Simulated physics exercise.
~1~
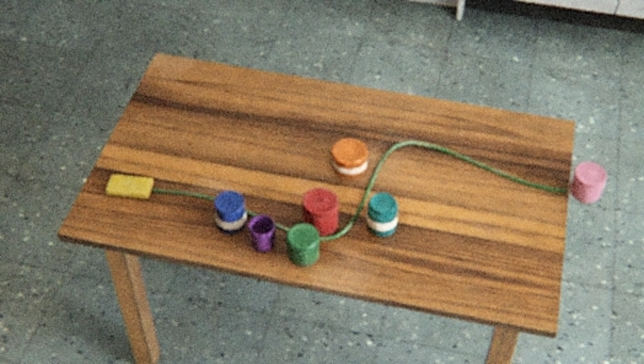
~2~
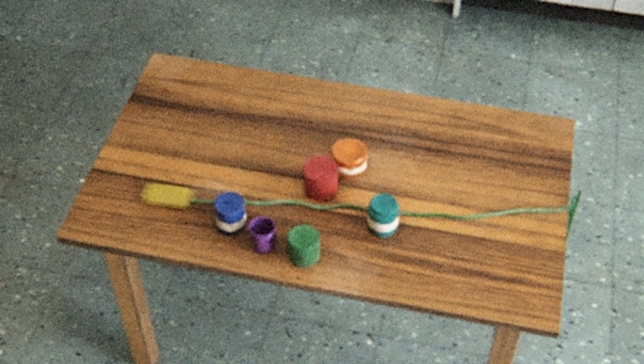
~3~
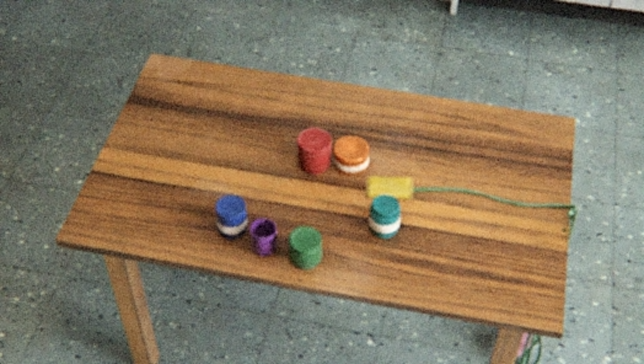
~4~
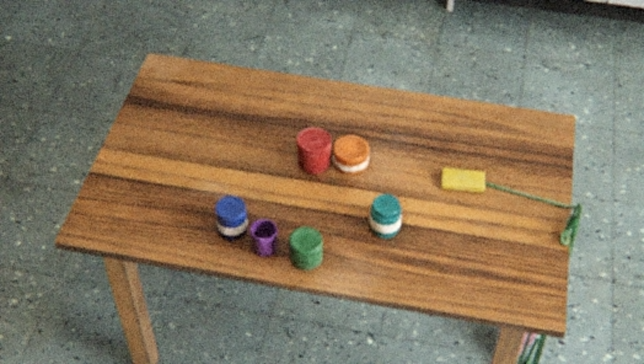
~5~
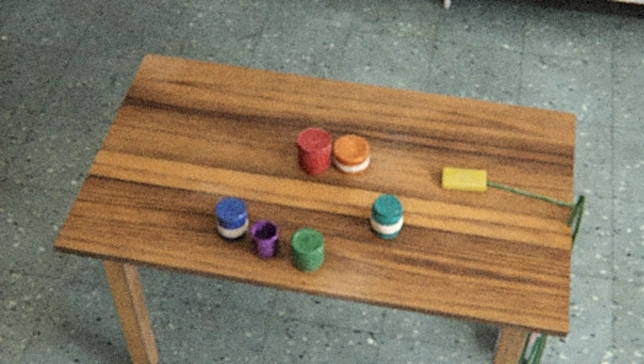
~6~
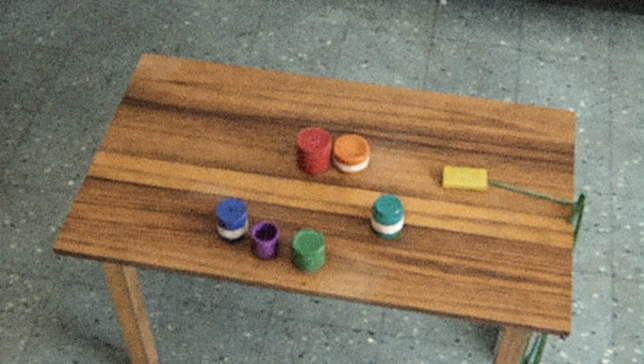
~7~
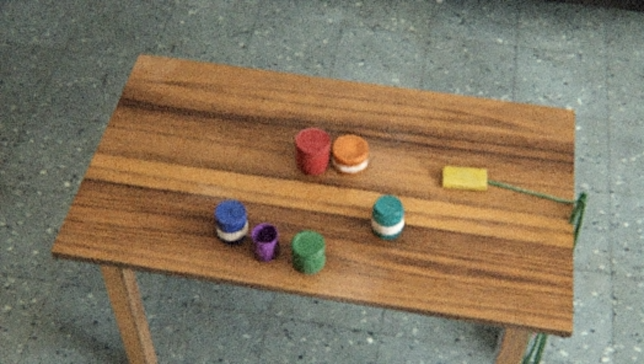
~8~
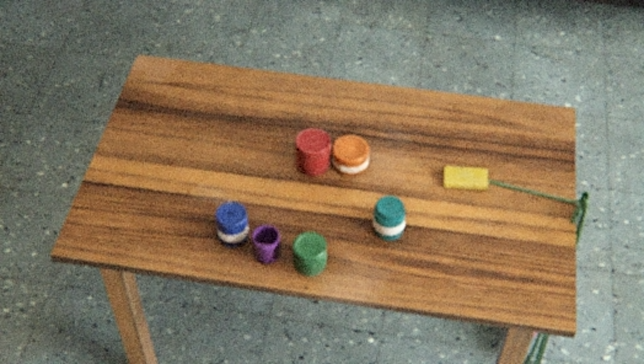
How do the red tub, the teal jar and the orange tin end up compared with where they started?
The red tub ends well away from its starting place, farther back on the table beside the orange tin. The teal jar and the orange tin finish almost exactly where they began.
